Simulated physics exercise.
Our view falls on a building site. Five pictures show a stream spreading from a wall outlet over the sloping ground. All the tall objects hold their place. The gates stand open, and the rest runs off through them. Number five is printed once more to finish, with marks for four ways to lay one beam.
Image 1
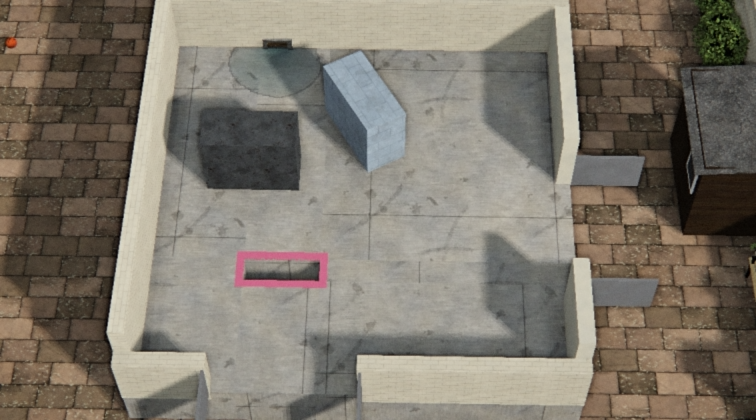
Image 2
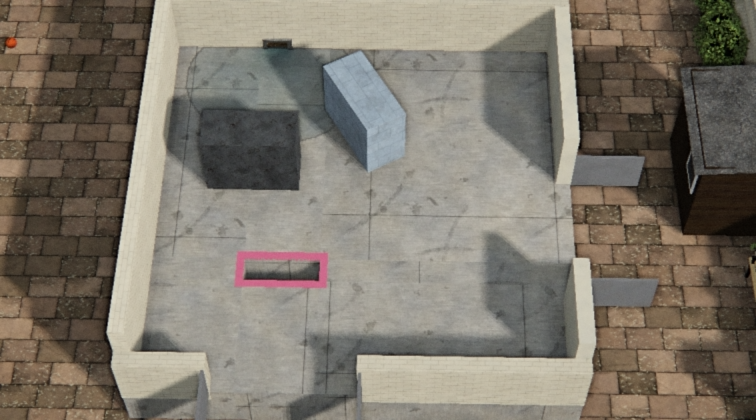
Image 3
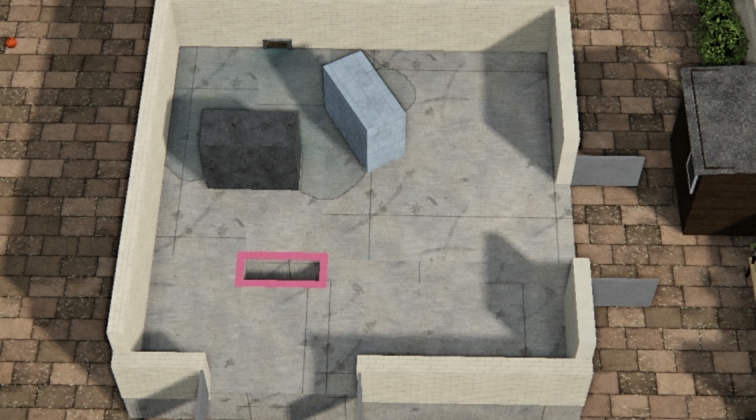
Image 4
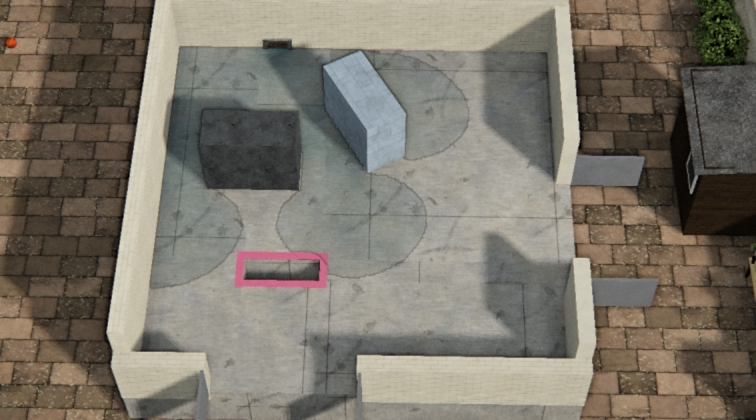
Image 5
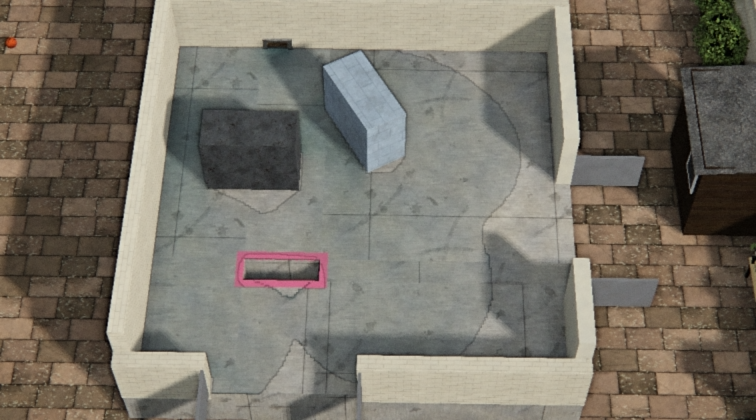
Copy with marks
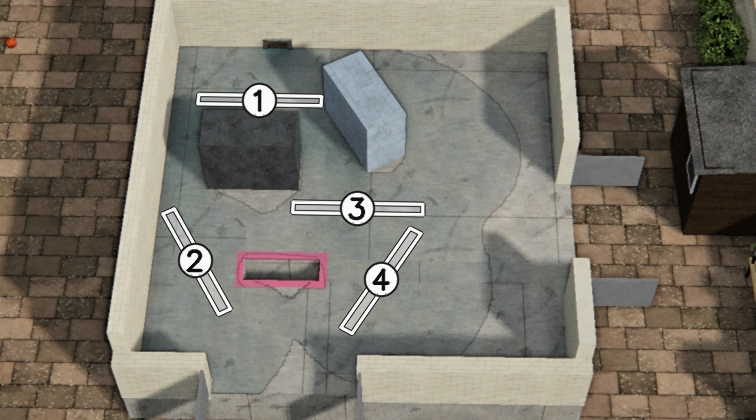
Water spreads from the back wall around two blocks and reaches the pink-edged gully.
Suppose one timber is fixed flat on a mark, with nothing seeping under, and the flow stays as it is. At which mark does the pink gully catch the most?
2 is best.
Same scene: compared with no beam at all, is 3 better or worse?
Spot 3 is worse.
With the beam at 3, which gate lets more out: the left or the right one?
The left gate.
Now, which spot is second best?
Here it is spot 4.
On the marked copy, 1 from (198, 99) to (321, 101); 2 from (168, 211) to (224, 311); 3 from (293, 207) to (422, 209); 4 from (346, 330) to (415, 230).
With 1, about 9 % of the stream runs into the pink gully, about 88 % out by the gates.
With 2, about 38 % of the stream runs into the pink gully, about 61 % out by the gates.
With 3, about 14 % of the stream runs into the pink gully, about 83 % out by the gates.
With 4, about 22 % of the stream runs into the pink gully, about 74 % out by the gates.
